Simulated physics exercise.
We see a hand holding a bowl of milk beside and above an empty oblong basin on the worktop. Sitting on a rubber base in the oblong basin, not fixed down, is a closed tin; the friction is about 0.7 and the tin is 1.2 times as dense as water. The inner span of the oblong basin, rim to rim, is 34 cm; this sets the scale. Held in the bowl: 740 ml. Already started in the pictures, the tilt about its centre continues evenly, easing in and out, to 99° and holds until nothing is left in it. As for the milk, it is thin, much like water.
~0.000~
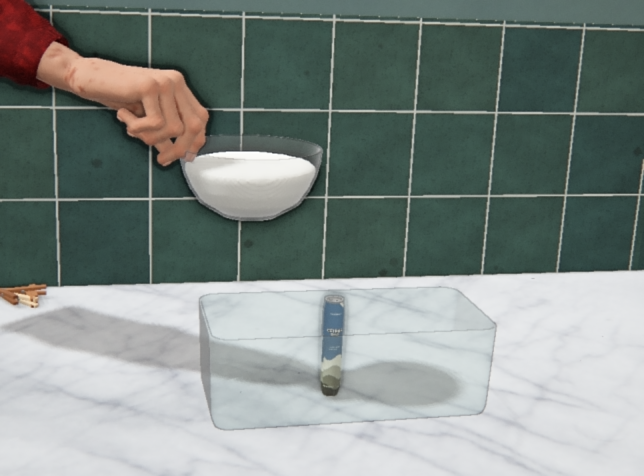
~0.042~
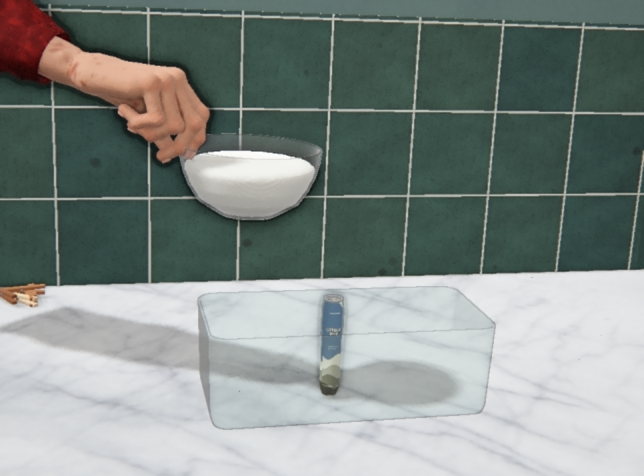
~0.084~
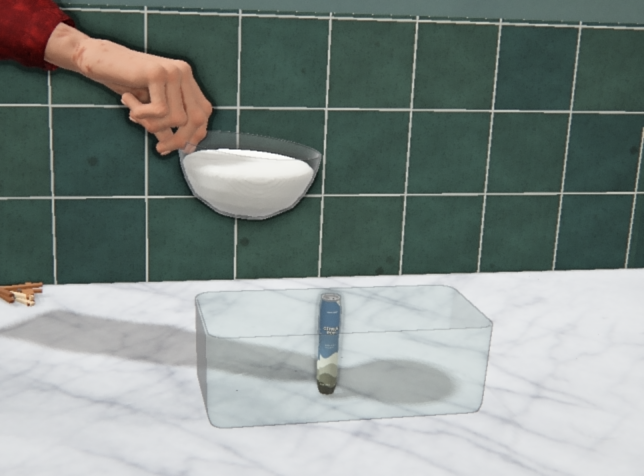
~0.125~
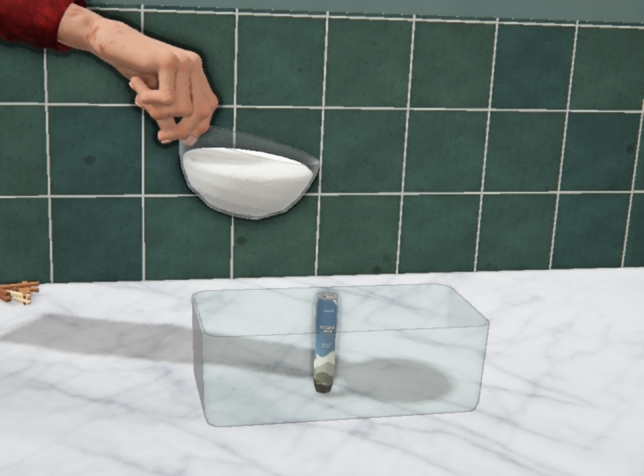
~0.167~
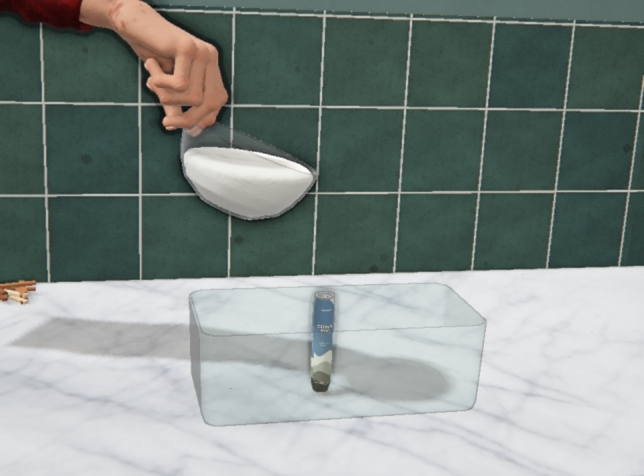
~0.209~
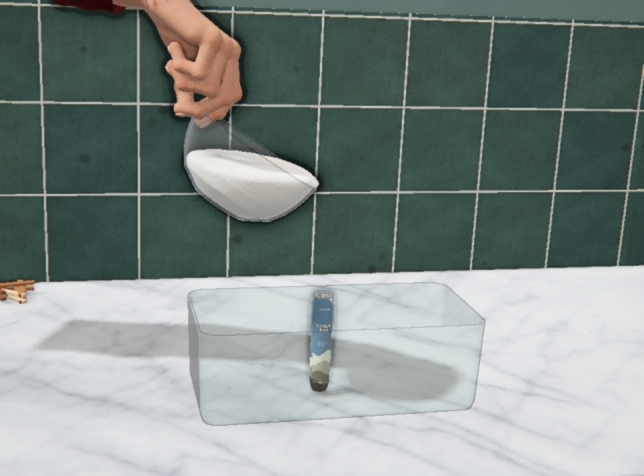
A hand in a red sleeve holds a clear bowl of white milk at the upper left, seen from the front and slightly above a white marble worktop against dark green tiles. Below it sits an empty, clear oblong basin with a narrow blue, upright object inside, and brown sticks lie at the far left. The hand rises and moves right, tilting the bowl rightward, as the view shifts very slightly.
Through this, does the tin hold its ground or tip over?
It stays vertical.
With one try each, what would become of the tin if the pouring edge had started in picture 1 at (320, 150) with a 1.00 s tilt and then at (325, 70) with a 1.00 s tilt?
First it stays on its base; then it tips over.
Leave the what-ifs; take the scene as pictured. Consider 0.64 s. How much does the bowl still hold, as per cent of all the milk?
What remains is about 1 percent of it all.
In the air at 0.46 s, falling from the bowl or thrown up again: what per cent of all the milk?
Roughly 56 percent.
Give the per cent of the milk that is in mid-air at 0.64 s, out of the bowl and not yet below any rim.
Near 7 in a hundred.
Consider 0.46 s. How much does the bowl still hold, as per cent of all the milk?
Roughly 16 percent.
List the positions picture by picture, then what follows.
The first picture shows tilt 0°; pouring edge (319, 149); surface from (184, 164) to (314, 163); the oblong basin's rim runs from (205, 318) to (476, 308); the tin's top is at (334, 304).
The second picture shows tilt 2°; pouring edge (319, 150); surface from (184, 162) to (313, 164).
The third picture shows tilt 6°; pouring edge (318, 154); surface from (183, 159) to (311, 165).
The fourth picture shows tilt 13°; pouring edge (317, 162); surface from (183, 155) to (310, 167).
The fifth picture shows tilt 22°; pouring edge (315, 173); surface from (184, 154) to (311, 170).
The sixth picture shows tilt 33°; pouring edge (312, 186); surface from (186, 156) to (306, 175); 2 per cent is over the edge.
After 0.46 s the tilt is 94° and 16 per cent is still to pour; the tin stands where it began.
After 0.64 s the tilt is 99° and 1 per cent is still to pour; the tin stands where it began.
After 0.82 s the tilt is 99° and 0 per cent is still to pour; the tin stands where it began.
After 1.03 s the tilt is 99° and 0 per cent is still to pour; the tin stands where it began.
In the end the tin stands where it began.
